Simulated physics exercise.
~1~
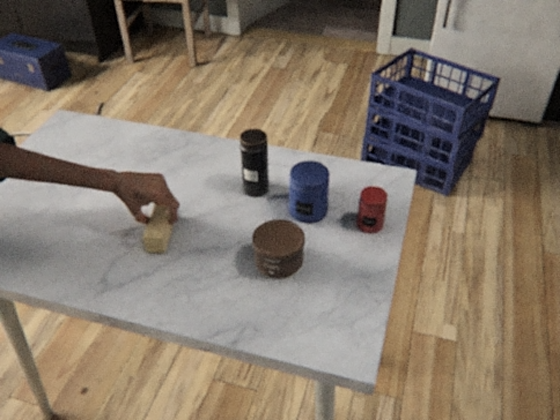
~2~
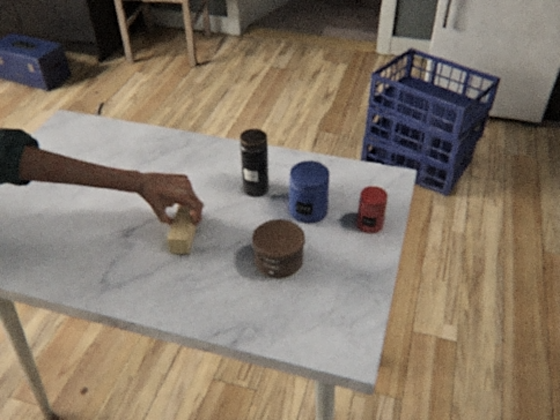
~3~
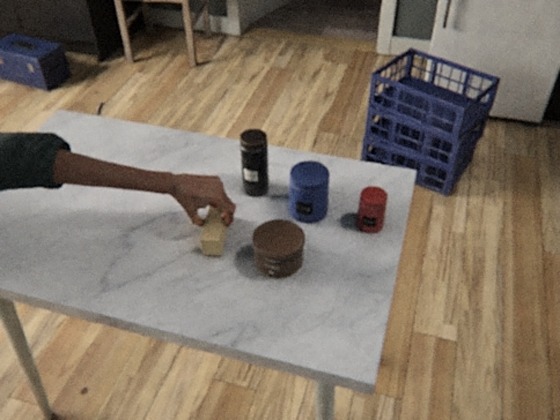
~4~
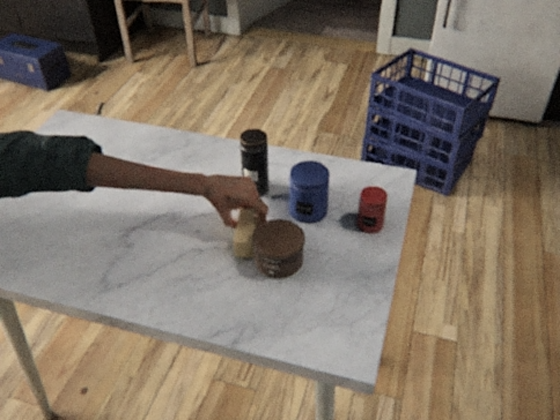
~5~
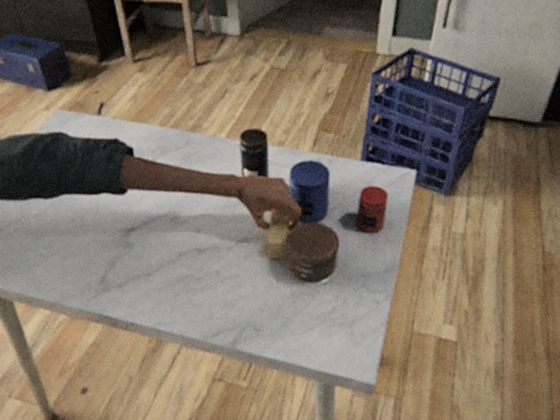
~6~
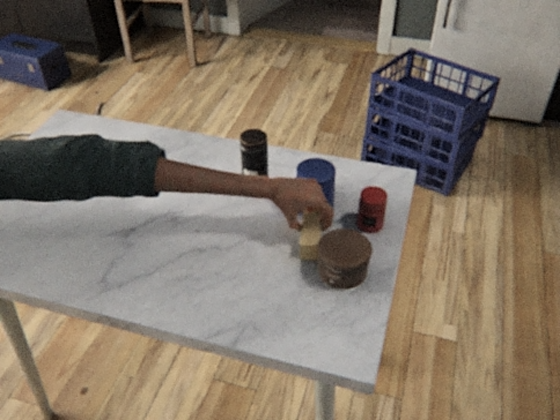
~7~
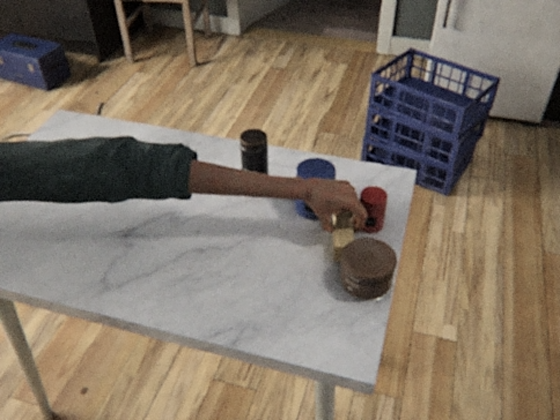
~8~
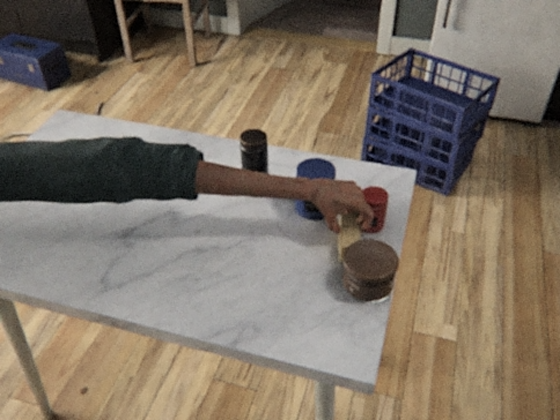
A hand reaches in from the left over a pale marbled table, seen from above at an angle in a room with a wooden floor and stacked blue crates. It grips a small yellowish block, with a brown tub ahead of it and a black jar, a blue jar and a red jar standing behind. The hand slides the block steadily rightward until it meets the tub, then pushes the tub along towards the right edge. The blue jar shifts slightly on the way. The block stops, leaving the tub upright near the edge and all the jars still standing on the table.
